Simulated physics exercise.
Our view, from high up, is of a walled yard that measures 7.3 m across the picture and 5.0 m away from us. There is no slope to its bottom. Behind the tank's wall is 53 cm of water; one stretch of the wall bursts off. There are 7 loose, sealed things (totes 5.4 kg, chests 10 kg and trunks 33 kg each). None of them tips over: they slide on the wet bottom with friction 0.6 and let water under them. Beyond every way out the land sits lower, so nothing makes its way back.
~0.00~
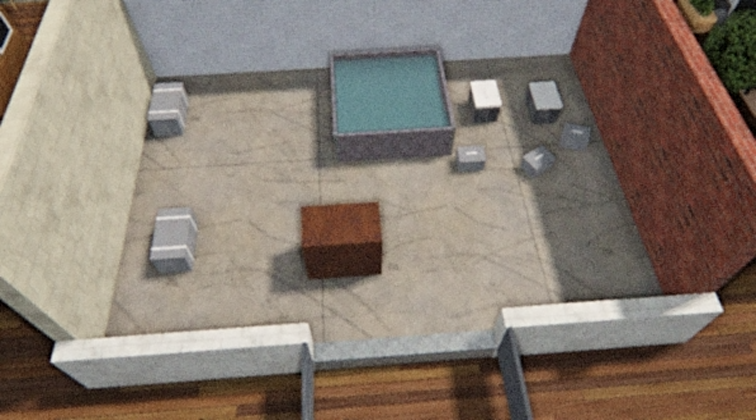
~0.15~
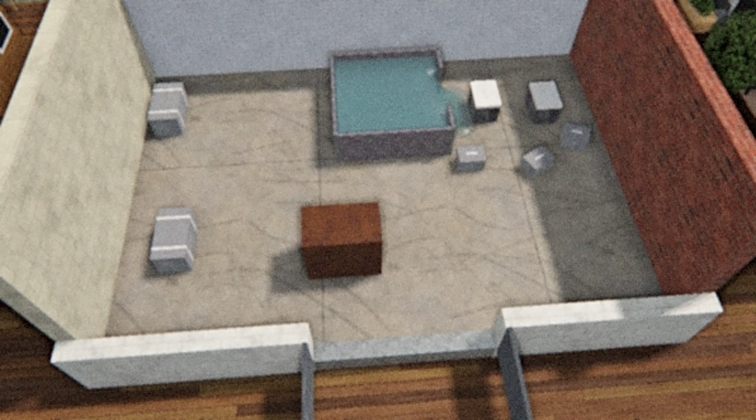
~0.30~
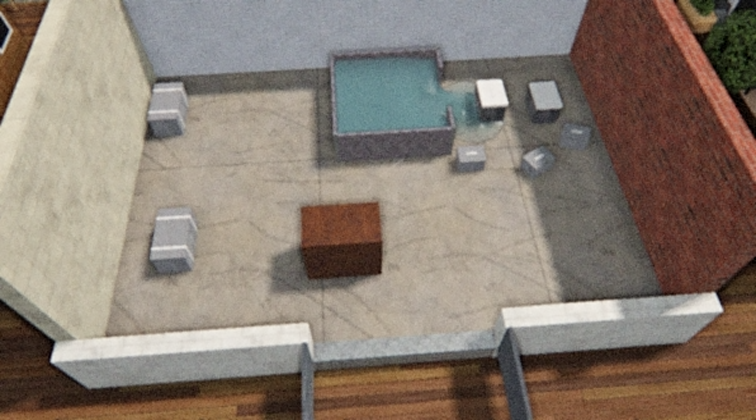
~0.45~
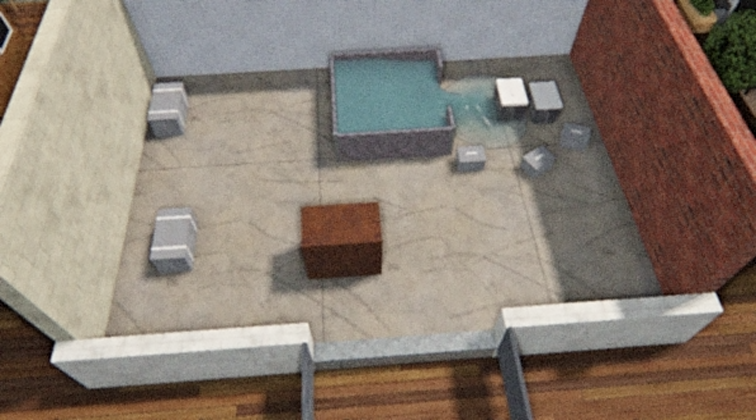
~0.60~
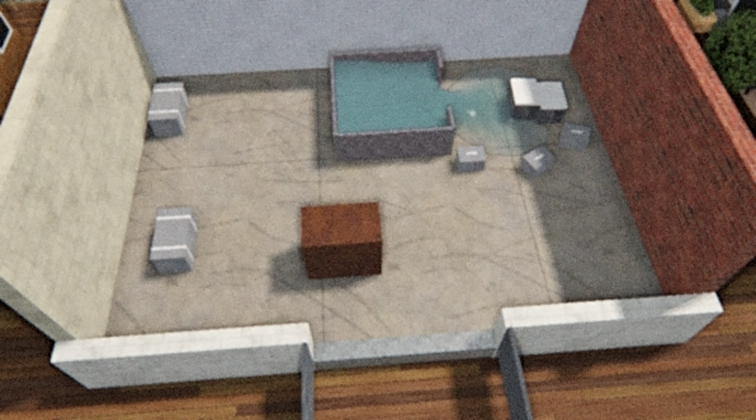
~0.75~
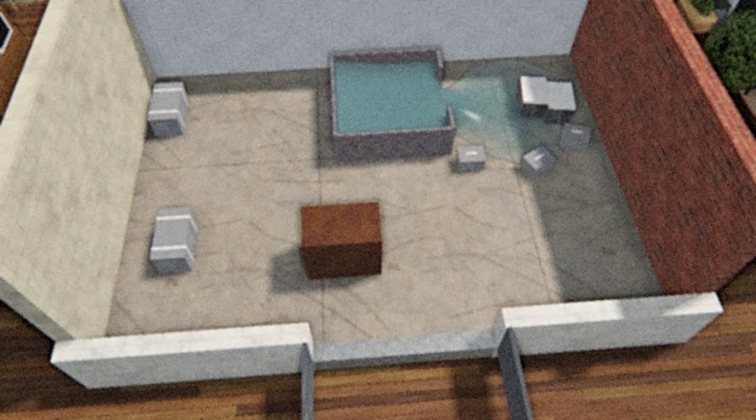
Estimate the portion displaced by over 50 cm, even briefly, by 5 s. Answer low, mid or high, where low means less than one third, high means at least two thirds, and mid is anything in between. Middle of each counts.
Mid.
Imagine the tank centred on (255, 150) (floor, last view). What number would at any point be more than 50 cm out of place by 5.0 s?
Result: 5.
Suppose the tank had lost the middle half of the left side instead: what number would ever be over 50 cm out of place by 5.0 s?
In that case the number is 2.
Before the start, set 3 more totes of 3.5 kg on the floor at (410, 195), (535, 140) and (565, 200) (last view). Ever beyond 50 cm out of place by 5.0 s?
The first comes out within the limit, the second beyond the limit, the third beyond the limit.
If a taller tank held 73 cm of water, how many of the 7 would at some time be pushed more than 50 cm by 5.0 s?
The count would be 4.
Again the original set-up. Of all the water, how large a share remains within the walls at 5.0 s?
Somewhere near 100 percent, give or take.
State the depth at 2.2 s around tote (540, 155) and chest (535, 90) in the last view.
First about 3 cm, second about 13 cm.
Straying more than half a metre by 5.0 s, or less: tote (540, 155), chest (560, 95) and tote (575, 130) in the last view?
Well, in that order it's topping it, topping it, topping it.
After 1.1 s 2 of 7 are over 50 cm from their spots; 1 afloat.
After 2.2 s 4 of 7 are over 50 cm from their spots; 3 afloat.
After 3.5 s 4 of 7 are over 50 cm from their spots; 3 afloat.
After 5.0 s 4 of 7 are over 50 cm from their spots, and 4 have been at some point; 3 afloat.
